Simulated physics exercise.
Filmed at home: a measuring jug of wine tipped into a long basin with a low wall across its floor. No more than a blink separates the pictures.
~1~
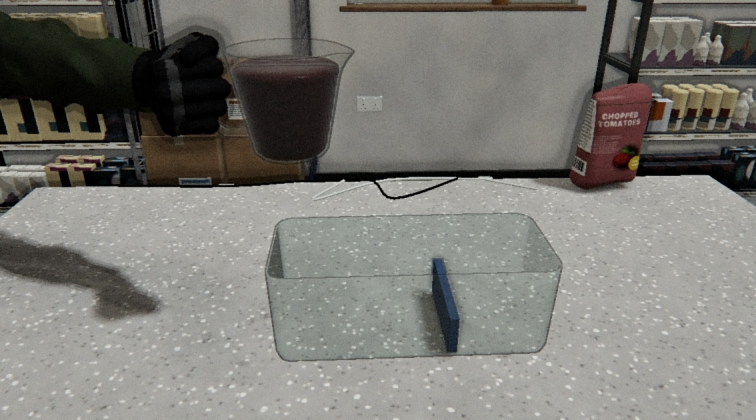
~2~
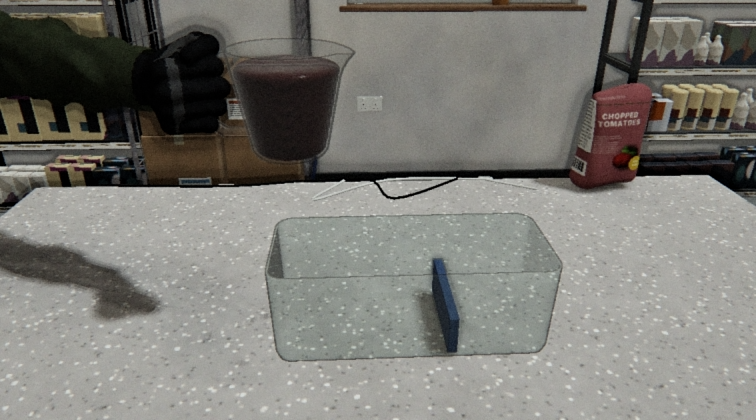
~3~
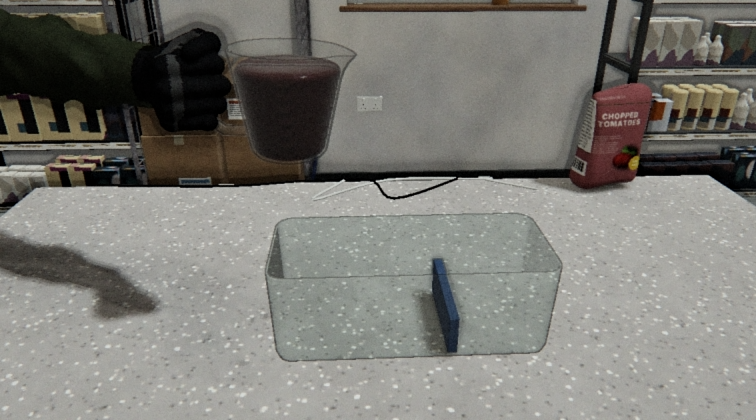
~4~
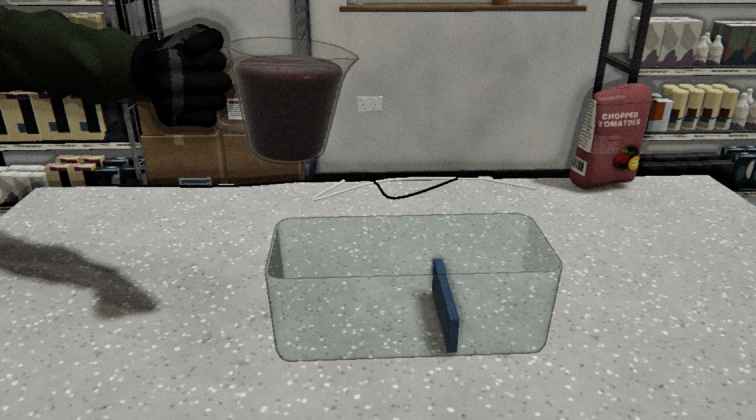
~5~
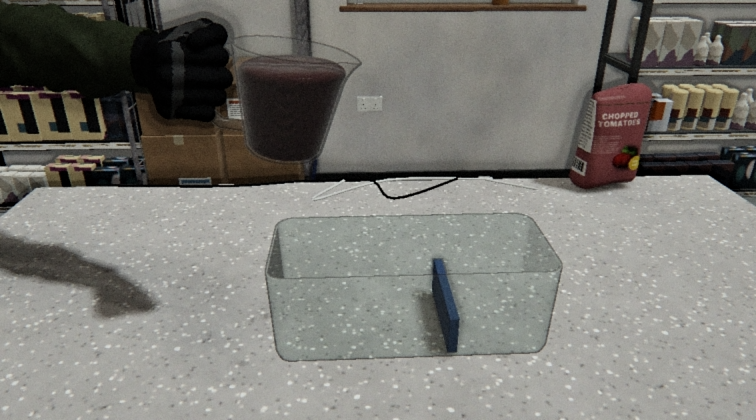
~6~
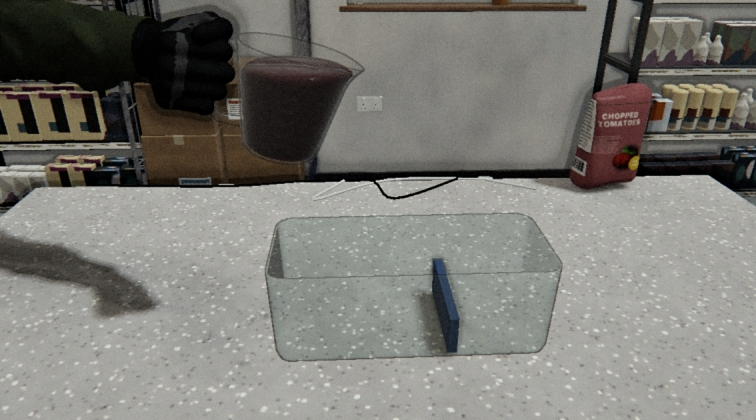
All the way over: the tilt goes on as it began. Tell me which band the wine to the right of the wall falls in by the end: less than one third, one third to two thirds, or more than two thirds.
Below a third.
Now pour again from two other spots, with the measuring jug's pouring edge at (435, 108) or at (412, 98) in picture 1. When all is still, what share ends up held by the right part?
The first gives 75 %, the second 50 %.
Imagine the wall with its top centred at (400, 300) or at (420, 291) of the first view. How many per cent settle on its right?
About 65 % for the first and about 35 % for the second.
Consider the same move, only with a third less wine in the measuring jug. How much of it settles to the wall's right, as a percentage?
Some 5 parts in a hundred.
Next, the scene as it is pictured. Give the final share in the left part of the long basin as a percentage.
About 90 percent.
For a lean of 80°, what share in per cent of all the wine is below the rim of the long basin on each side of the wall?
The left part holds close to 10 per cent, the right part close to 0.
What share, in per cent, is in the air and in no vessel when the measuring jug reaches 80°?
Airborne share: Approx. 30 %.
A moment on, the measuring jug is tipped on its side and 60 per cent is still to pour, 9 is left of the wall and 0 right of it.
Next, the measuring jug is tipped right over and 5 per cent is still to pour, 76 is left of the wall and 2 right of it.
Then the measuring jug is tipped right over and 0 per cent is still to pour, 87 is left of the wall and 6 right of it.
Later the measuring jug is tipped right over and 0 per cent is still to pour, 88 is left of the wall and 6 right of it.
At rest 88 per cent lies left of the wall, 6 right of it and 6 outside.
